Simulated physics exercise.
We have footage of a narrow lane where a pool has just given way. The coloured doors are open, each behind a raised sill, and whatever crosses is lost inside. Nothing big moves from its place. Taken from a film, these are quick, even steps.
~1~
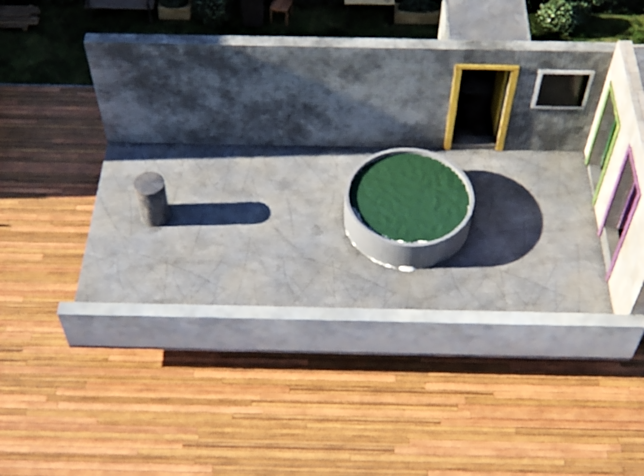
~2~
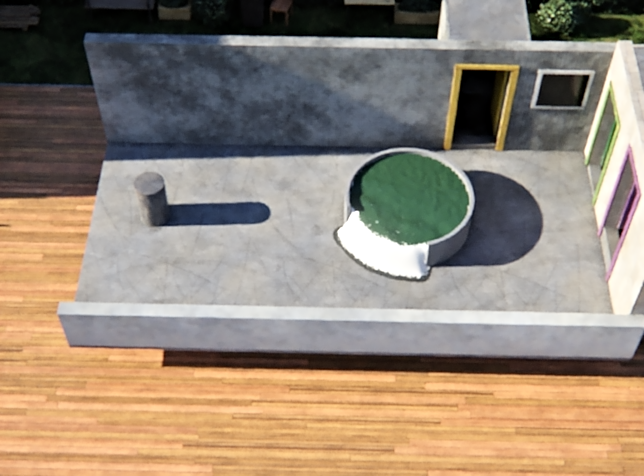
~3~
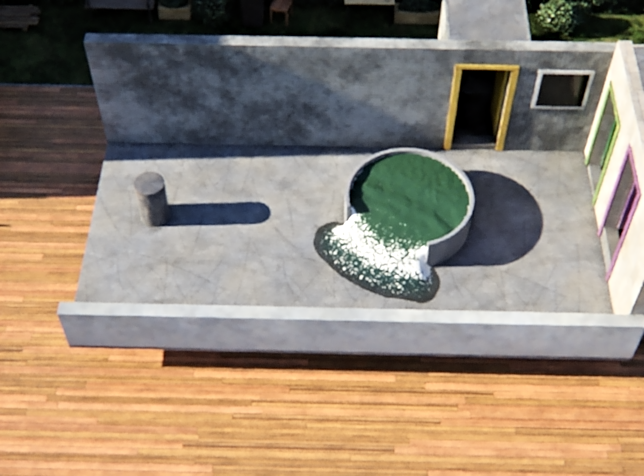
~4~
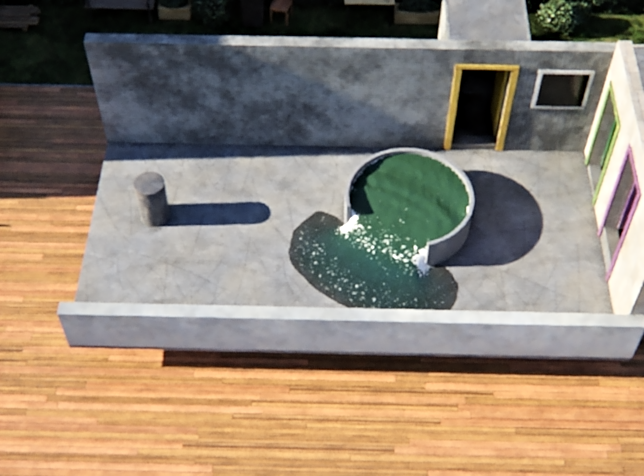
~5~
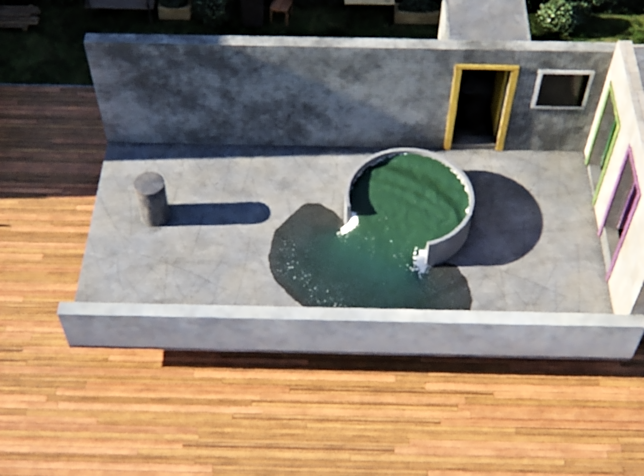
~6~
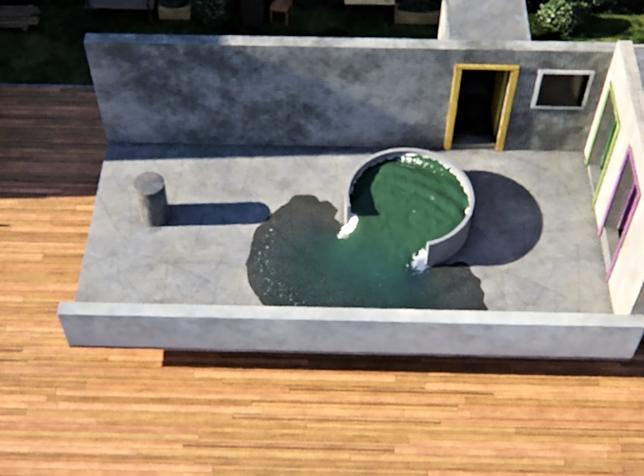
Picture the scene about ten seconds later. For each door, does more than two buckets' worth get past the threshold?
My prediction: The yellow door does not top two buckets, the purple door does not top two buckets, the green door does not top two buckets.
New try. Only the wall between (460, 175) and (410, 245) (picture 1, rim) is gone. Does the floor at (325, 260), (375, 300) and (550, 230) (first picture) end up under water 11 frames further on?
Taking the three spots as listed, they end up spared, inundated and inundated.
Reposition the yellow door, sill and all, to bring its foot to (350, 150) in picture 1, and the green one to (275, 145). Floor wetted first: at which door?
Answer: The purple one.
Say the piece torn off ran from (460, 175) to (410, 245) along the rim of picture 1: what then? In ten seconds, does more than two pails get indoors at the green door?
In that case the green door exceeds the limit.
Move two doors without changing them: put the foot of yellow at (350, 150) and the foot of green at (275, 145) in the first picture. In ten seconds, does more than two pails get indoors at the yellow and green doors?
Result - the yellow door stays within limits while the green door stays within limits.
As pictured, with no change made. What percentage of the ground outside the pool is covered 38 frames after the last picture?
I reckon around 70 %.
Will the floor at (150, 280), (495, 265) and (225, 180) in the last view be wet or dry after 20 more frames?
First spot submerged, second spot submerged, third spot spared.
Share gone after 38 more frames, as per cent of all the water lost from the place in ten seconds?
It comes to around 70 per cent.
A moment on, water covers 25 % of the floor; the yellow door not reached, the purple door not reached, the green door not reached.
Next, water covers 40 % of the floor; the yellow door not reached, the purple door not reached, the green door not reached.
Then, water covers 55 % of the floor; the yellow door not reached, the purple door wet at the sill, nothing in, the green door not reached.
Later, water covers 70 % of the floor; the yellow door not reached, the purple door wet at the sill, nothing in, the green door wet at the sill, nothing in.
In the end, water covers 90 % of the floor; the yellow door wet at the sill, nothing in, the purple door wet at the sill, nothing in, the green door wet at the sill, nothing in.
